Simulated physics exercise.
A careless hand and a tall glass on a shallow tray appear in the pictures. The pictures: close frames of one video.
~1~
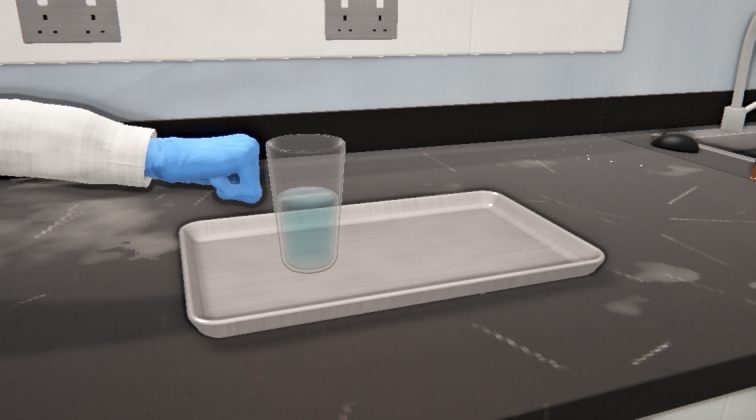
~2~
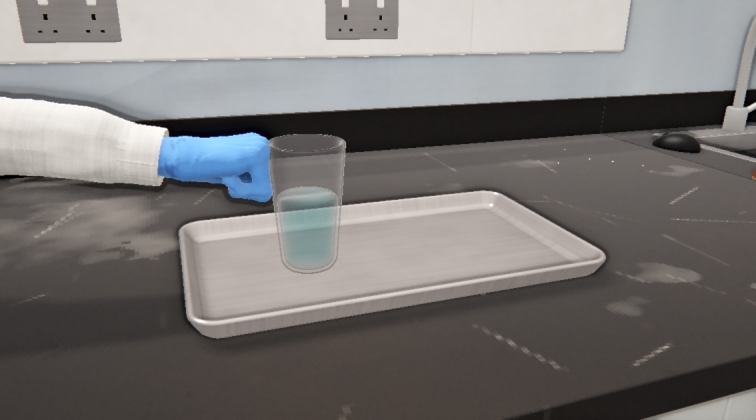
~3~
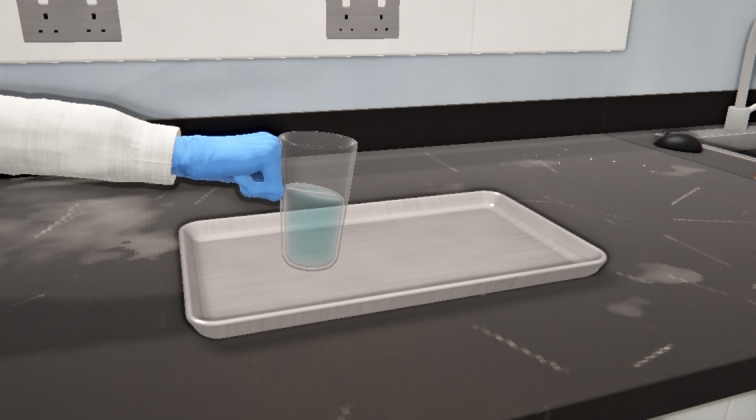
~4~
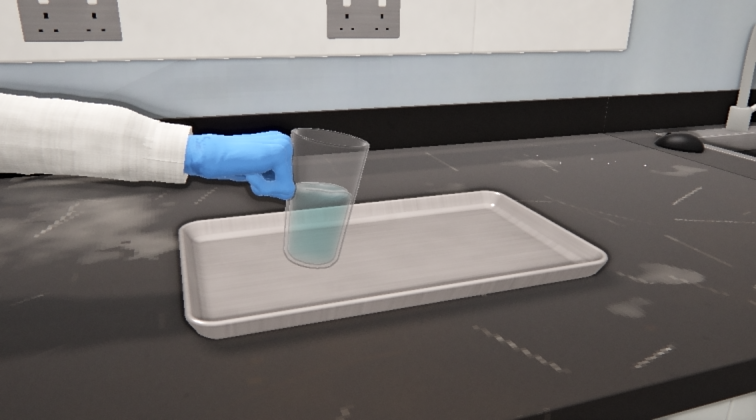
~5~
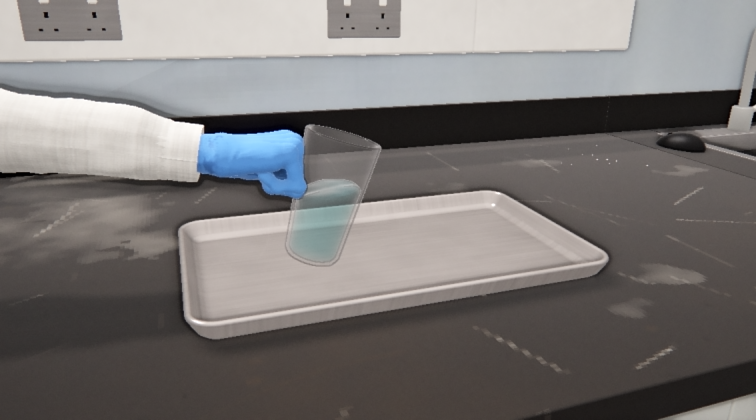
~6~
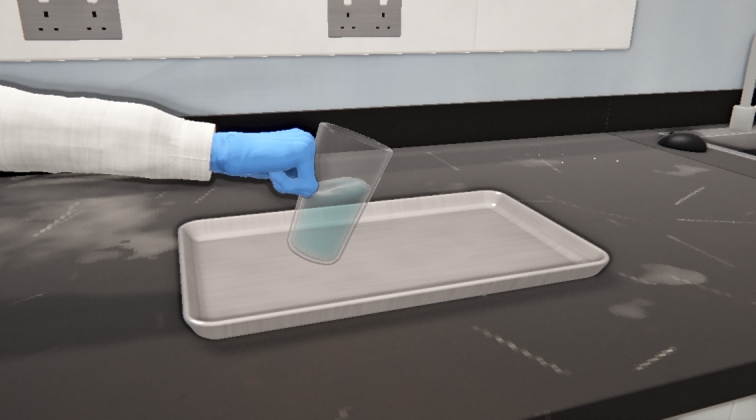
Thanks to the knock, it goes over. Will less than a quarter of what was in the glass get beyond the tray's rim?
No, a quarter or more gets past the rim.
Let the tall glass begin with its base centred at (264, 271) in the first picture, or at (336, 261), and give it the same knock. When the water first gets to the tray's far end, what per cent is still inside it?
I'd say about 55 per cent the first time, and about 75 per cent the second.
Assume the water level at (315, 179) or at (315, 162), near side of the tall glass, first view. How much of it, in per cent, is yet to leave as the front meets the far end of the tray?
First level: 65 per cent; second level: 70 per cent.
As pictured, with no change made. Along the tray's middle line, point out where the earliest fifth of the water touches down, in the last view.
Touchdown, mid-line: Approx. (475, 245).
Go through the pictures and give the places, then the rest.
The first frame shows tilt 0°; right rim (342, 142); surface from (277, 197) to (335, 192); the tray's far rim is at (543, 220); the tray is clear ahead.
The second frame shows tilt 0°; right rim (342, 142); surface from (277, 197) to (335, 192).
The third frame shows tilt 5°; right rim (353, 142); surface from (283, 187) to (342, 195).
The fourth frame shows tilt 11°; right rim (365, 144); surface from (291, 189) to (349, 188).
The fifth frame shows tilt 17°; right rim (377, 146); surface from (297, 195) to (359, 182).
The sixth frame shows tilt 22°; right rim (388, 150); surface from (303, 193) to (368, 182).
A moment on, the tall glass is falling and 100 per cent is in the glass, 0 on the tray and 0 above or beyond its rim.
Next, the tall glass lies on its side and 100 per cent is in the glass, 0 on the tray and 0 above or beyond its rim.
Then the tall glass lies on its side and 69 per cent is in the glass, 30 on the tray and 1 above or beyond its rim.
Later the tall glass lies on its side and 31 per cent is in the glass, 36 on the tray and 33 above or beyond its rim.
In the end 63 per cent is held by tray and glass, 37 is off the tray.
